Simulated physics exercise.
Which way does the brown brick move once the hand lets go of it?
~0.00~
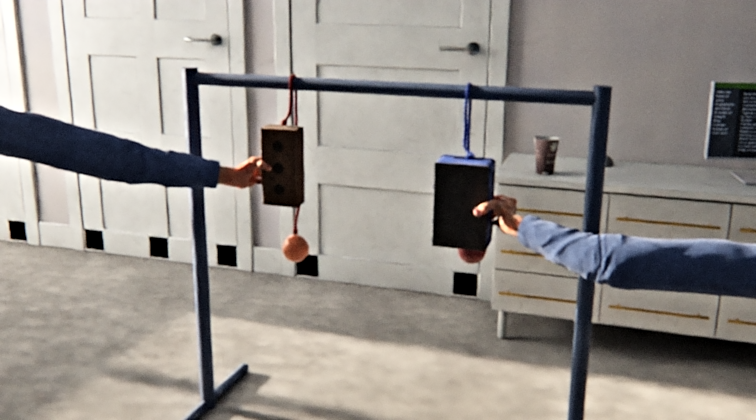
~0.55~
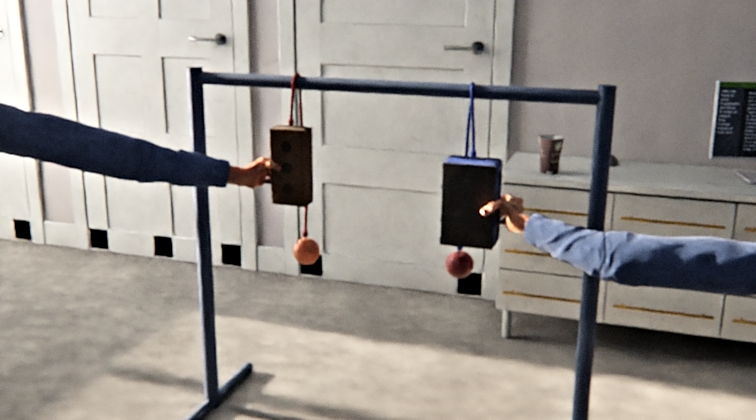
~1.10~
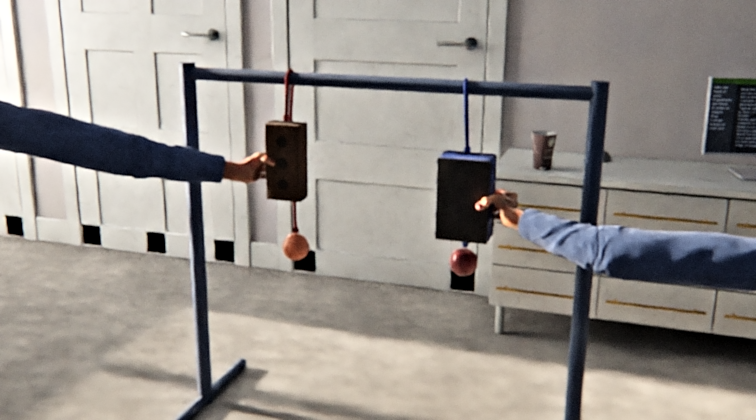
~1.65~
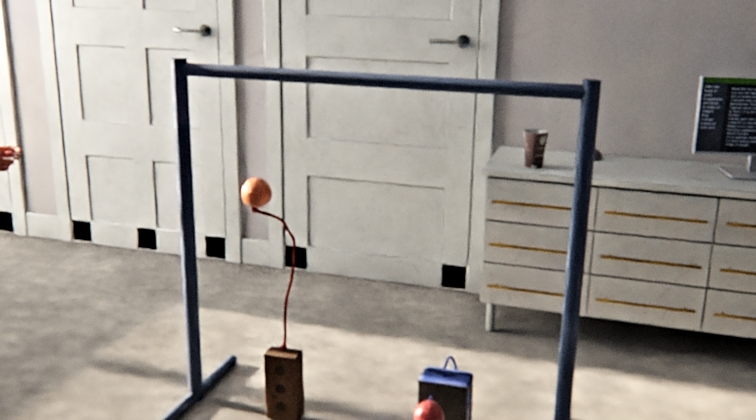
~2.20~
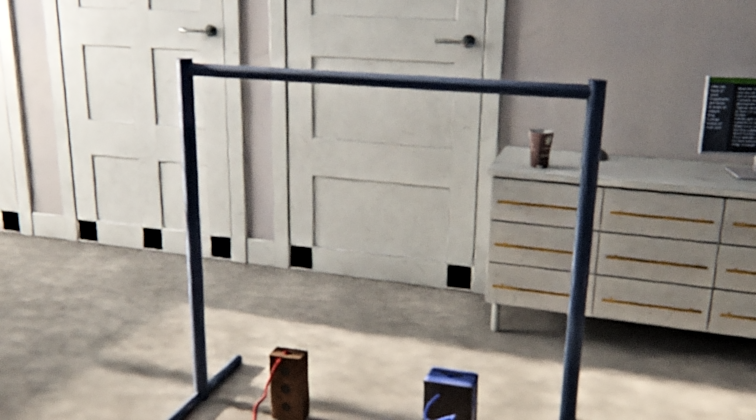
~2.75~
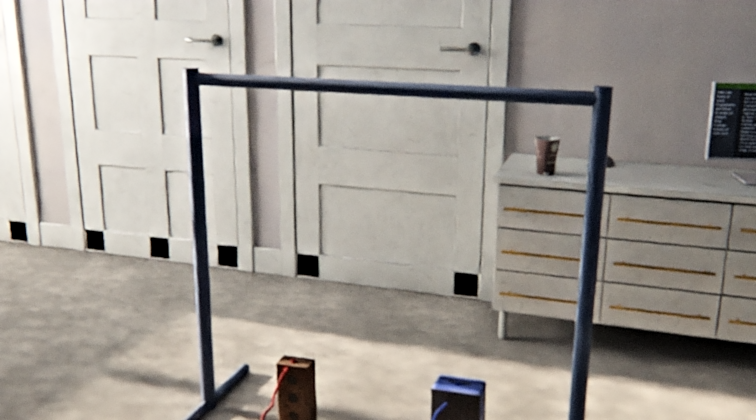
It moves down, dropping from beneath the rail to the floor.
